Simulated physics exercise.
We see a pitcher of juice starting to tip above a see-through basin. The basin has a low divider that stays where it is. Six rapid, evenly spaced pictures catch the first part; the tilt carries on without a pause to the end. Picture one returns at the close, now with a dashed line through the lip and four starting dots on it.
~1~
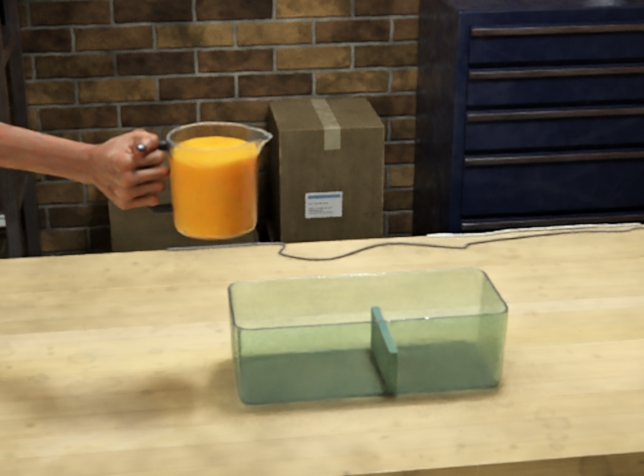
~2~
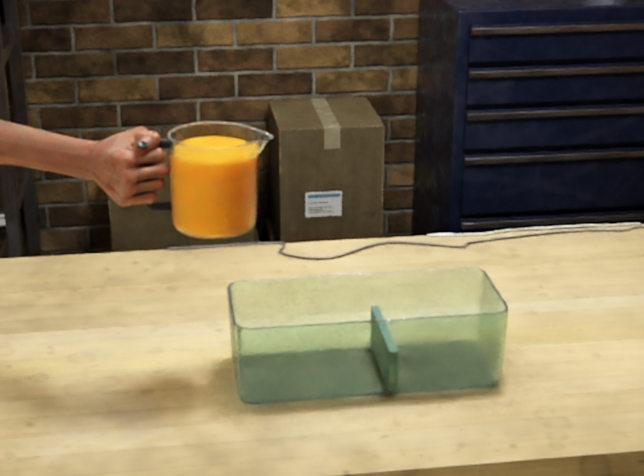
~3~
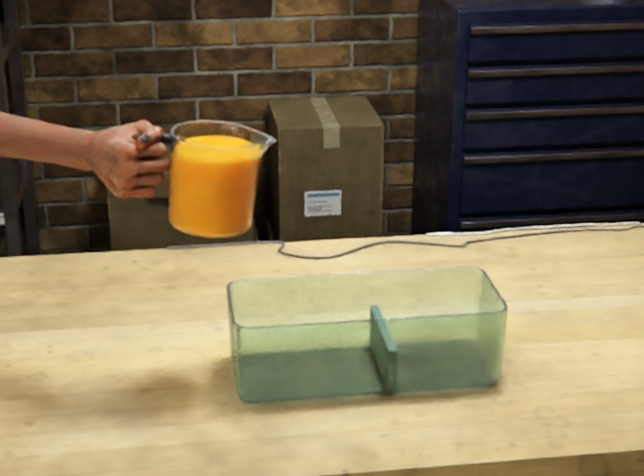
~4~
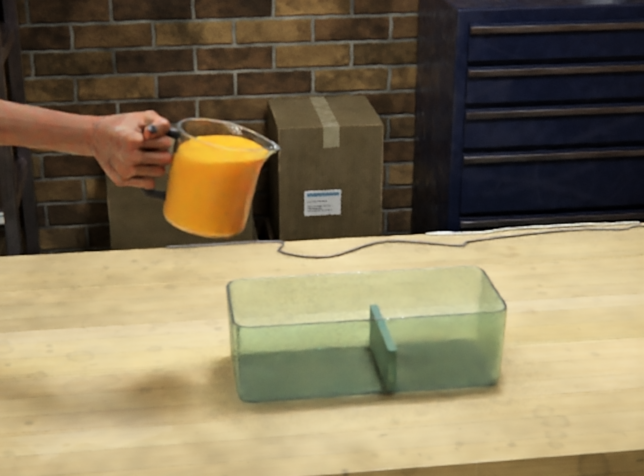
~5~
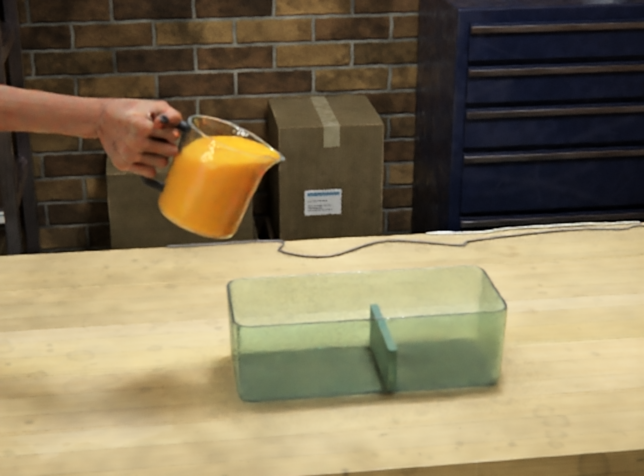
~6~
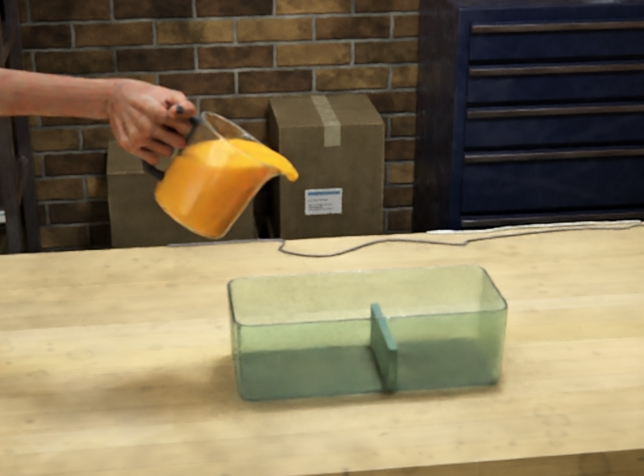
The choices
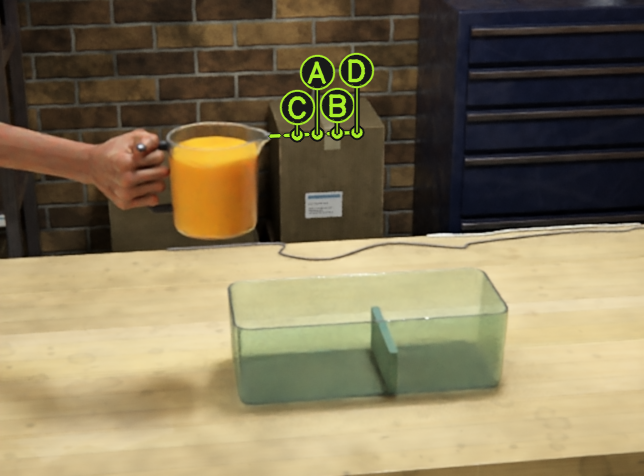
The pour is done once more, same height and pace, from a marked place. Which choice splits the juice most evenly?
B beats the others.
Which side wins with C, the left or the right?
The left one.
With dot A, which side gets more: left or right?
The left one.
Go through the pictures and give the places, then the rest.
Upright, lip at (270, 136); basin from (238, 402) to (500, 383); top of the wall at (384, 328); nothing has left yet.
Upright, lip at (271, 136); nothing has left yet.
Tipped about 6°, lip at (274, 140); nothing has left yet.
Tipped about 14°, lip at (278, 148); nothing has left yet.
Tipped about 24°, lip at (283, 158); nothing has left yet.
Tipped about 36°, lip at (286, 171); juice is over the lip, down to (292, 176).
On the marked copy, A at (317, 134); B at (337, 133); C at (297, 135); D at (356, 132).
With A, about 75 % ends left of the wall and 17 % right of it; 8 % is lost outside.
With B, about 46 % ends left of the wall and 52 % right of it.
With C, about 90 % ends left of the wall and 3 % right of it; 8 % is lost outside.
With D, about 21 % ends left of the wall and 78 % right of it.
